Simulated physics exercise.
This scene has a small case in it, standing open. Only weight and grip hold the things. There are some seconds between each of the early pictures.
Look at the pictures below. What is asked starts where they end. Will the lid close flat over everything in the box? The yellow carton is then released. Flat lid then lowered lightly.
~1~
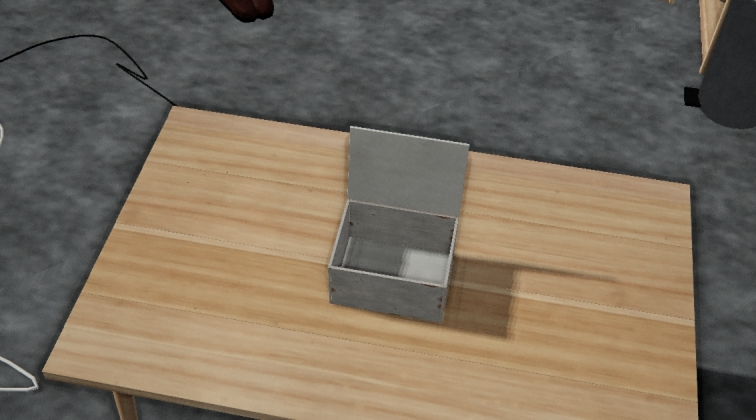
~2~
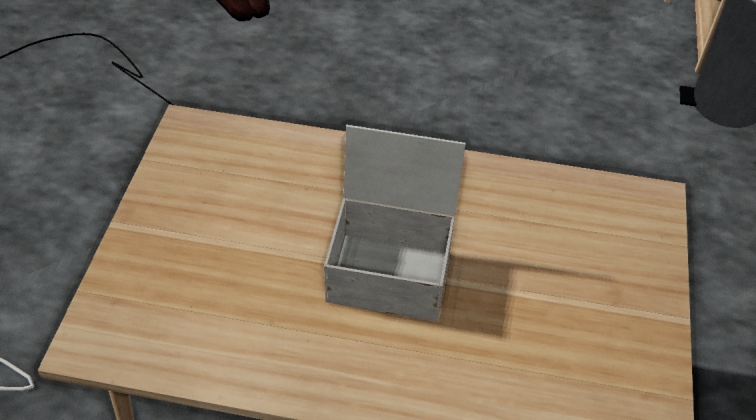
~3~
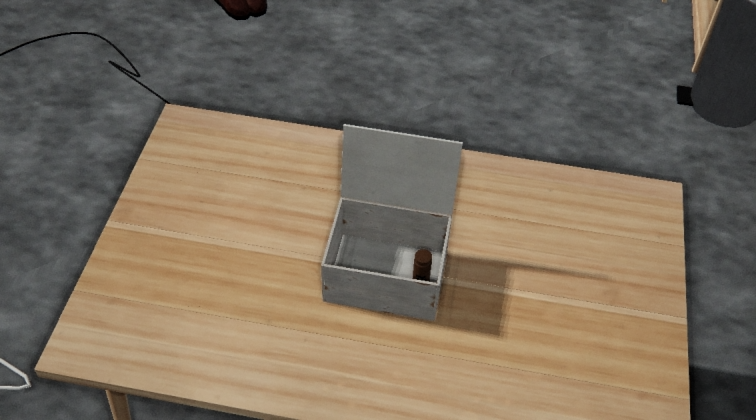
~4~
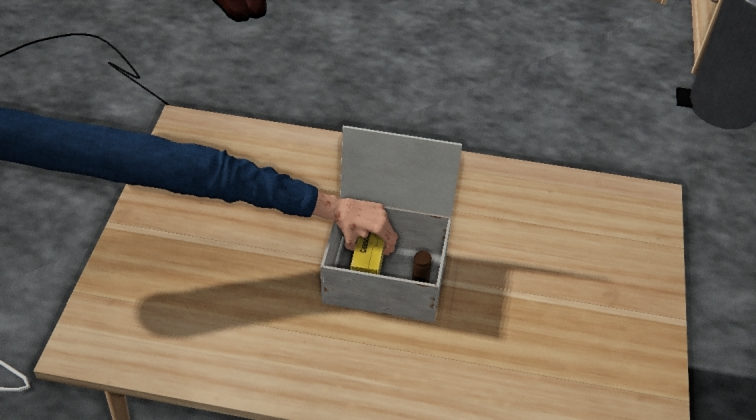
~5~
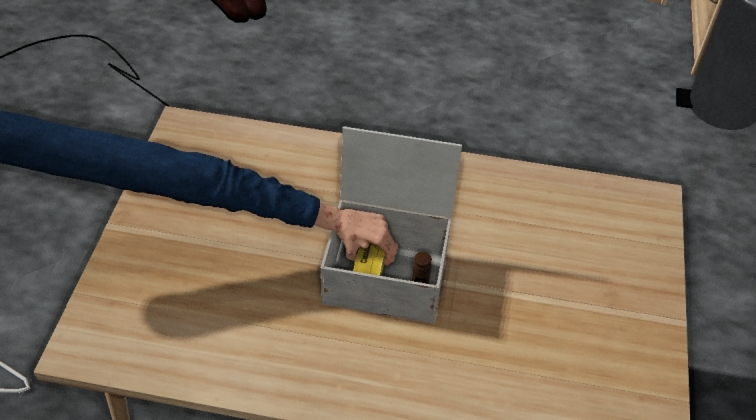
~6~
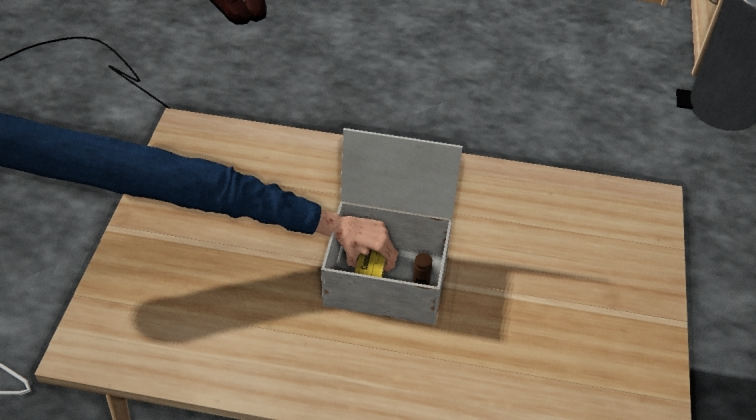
Yes.
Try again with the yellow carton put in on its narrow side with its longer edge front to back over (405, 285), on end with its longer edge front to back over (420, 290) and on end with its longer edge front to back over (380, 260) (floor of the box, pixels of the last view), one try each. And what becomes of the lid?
The first attempt ends with the lid lying shut, the second with it standing open, and the third with it standing open.
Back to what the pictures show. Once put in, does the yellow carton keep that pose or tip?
As it turns out, it keeps its original angle.
Then, 1.20 s past the last view, lid starting down.
Then, 1.60 s past the last view, lid 59° above the rim.
Then, 1.90 s past the last view, lid 34° above the rim.
Then, 2.20 s past the last view, lid 6° above the rim.
Finally, lid shut; both still in place. Final places as the last picture's camera would see them, yellow carton near (371, 266).
